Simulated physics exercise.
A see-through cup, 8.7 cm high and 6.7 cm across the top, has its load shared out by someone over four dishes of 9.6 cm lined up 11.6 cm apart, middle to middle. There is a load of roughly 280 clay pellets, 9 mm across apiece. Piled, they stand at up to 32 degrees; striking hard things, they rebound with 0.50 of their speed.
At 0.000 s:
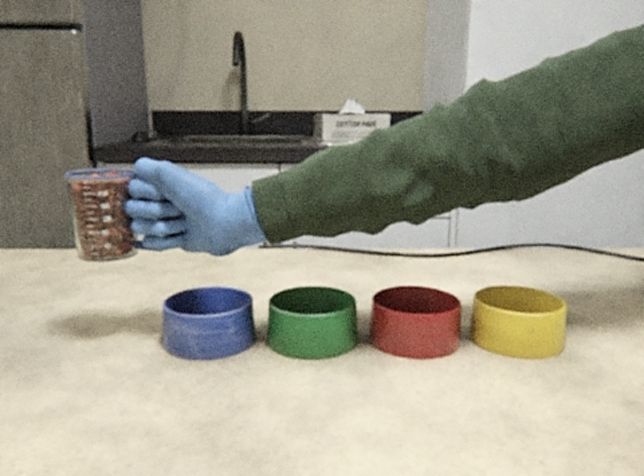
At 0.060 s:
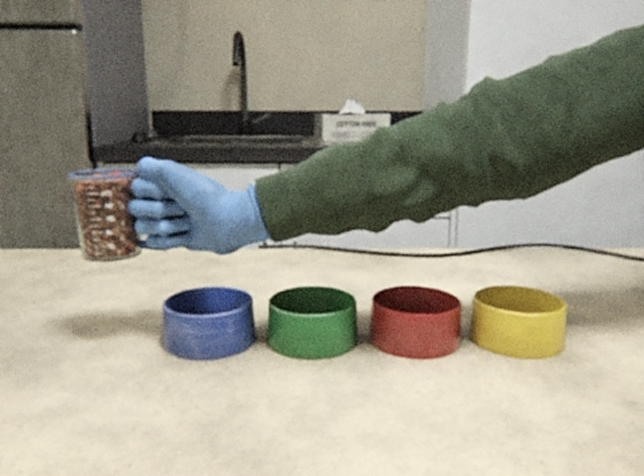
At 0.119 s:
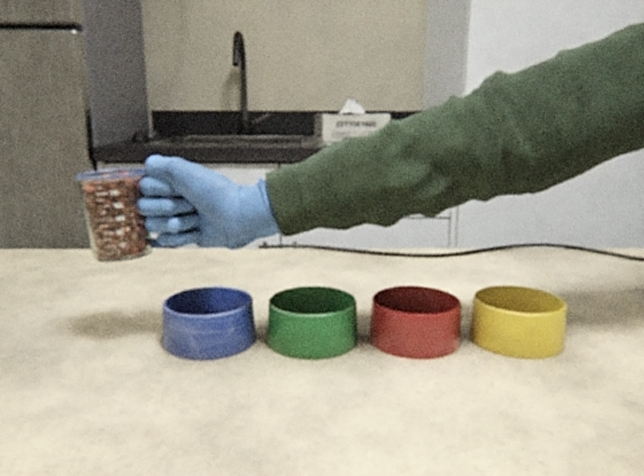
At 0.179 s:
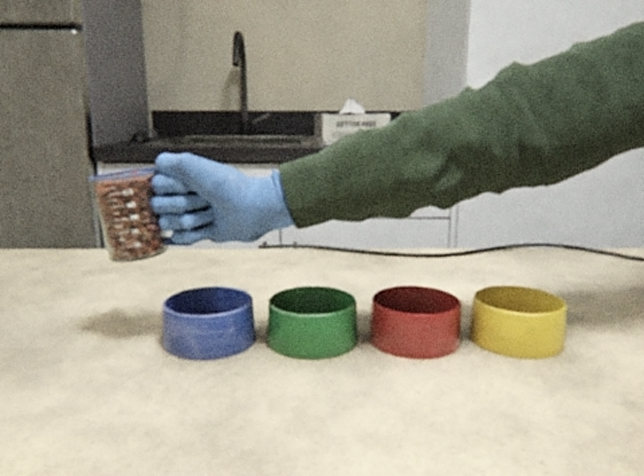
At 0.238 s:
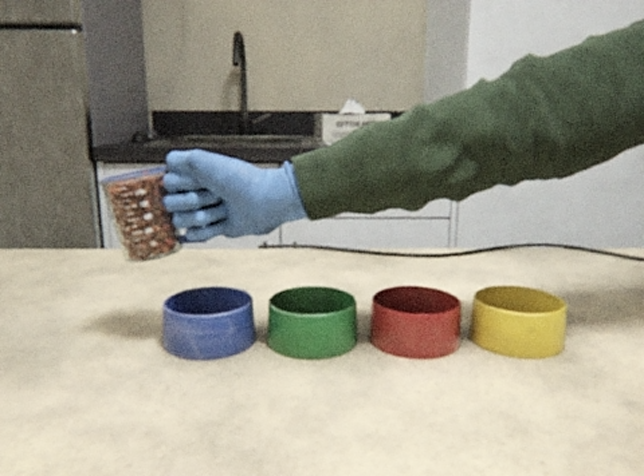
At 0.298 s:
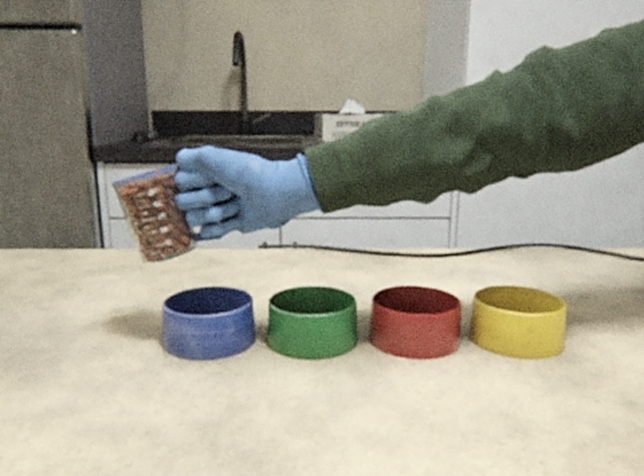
A blue-gloved hand held a clear cup of small brownish pieces and moved it a little to the right, tilting it slightly, above a table with blue, green, red and yellow dishes in a row.
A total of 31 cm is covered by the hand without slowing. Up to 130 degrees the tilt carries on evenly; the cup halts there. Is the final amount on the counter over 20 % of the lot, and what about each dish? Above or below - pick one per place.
Red dish: Below; blue dish: Below; green dish: Above; yellow dish: Below; counter: Below.
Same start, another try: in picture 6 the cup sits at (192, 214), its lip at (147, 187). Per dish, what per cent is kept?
Dish by dish: Red 0 per cent, blue 0 per cent, green 90 per cent, yellow 0 per cent.
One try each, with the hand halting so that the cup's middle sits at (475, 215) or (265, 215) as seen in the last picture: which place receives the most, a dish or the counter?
Try 1 - red; try 2 - blue.
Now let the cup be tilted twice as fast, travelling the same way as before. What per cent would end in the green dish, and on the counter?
Then green would get 80 and the counter 10.
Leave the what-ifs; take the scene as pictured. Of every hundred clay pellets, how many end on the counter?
Estimate: Near 5 per cent.
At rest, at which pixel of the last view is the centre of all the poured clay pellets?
Close to pixel (319, 320).
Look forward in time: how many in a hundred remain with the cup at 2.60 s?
About 0 per cent.
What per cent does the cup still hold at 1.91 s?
It works out to about 75 per cent of the load.
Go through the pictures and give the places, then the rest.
In the first picture, cup at (105, 215), tilt 0 degrees, lip at (69, 174), moved 0.0 cm; middle of the pieces at (102, 215); blue dish at (208, 301); green dish at (313, 300); red dish at (416, 300); yellow dish at (519, 299).
In the second picture, cup at (109, 215), tilt 1 degrees, lip at (72, 174), moved 0.4 cm; middle of the pieces at (105, 215).
In the third picture, cup at (118, 214), tilt 3 degrees, lip at (81, 176), moved 1.4 cm; middle of the pieces at (115, 215).
In the fourth picture, cup at (132, 214), tilt 7 degrees, lip at (92, 178), moved 2.8 cm; middle of the pieces at (128, 215).
In the fifth picture, cup at (145, 214), tilt 10 degrees, lip at (104, 180), moved 4.2 cm; middle of the pieces at (142, 215).
In the sixth picture, cup at (158, 214), tilt 13 degrees, lip at (116, 182), moved 5.7 cm; middle of the pieces at (155, 215); blue dish at (208, 301); green dish at (313, 300); red dish at (416, 300); yellow dish at (519, 299). The cup turns about 55 degrees a second and travels 24 cm a second.
After 1.27 s, tilt 68 degrees; cup holds 100 %.
After 1.91 s, tilt 103 degrees; cup holds 75 %, green 20 %.
After 2.60 s, tilt 130 degrees; cup holds 0 %, green 95 %.
By 3.2 s all is still; red 0 %, blue 0 %, green 95 %, yellow 0 %, counter 5 %.
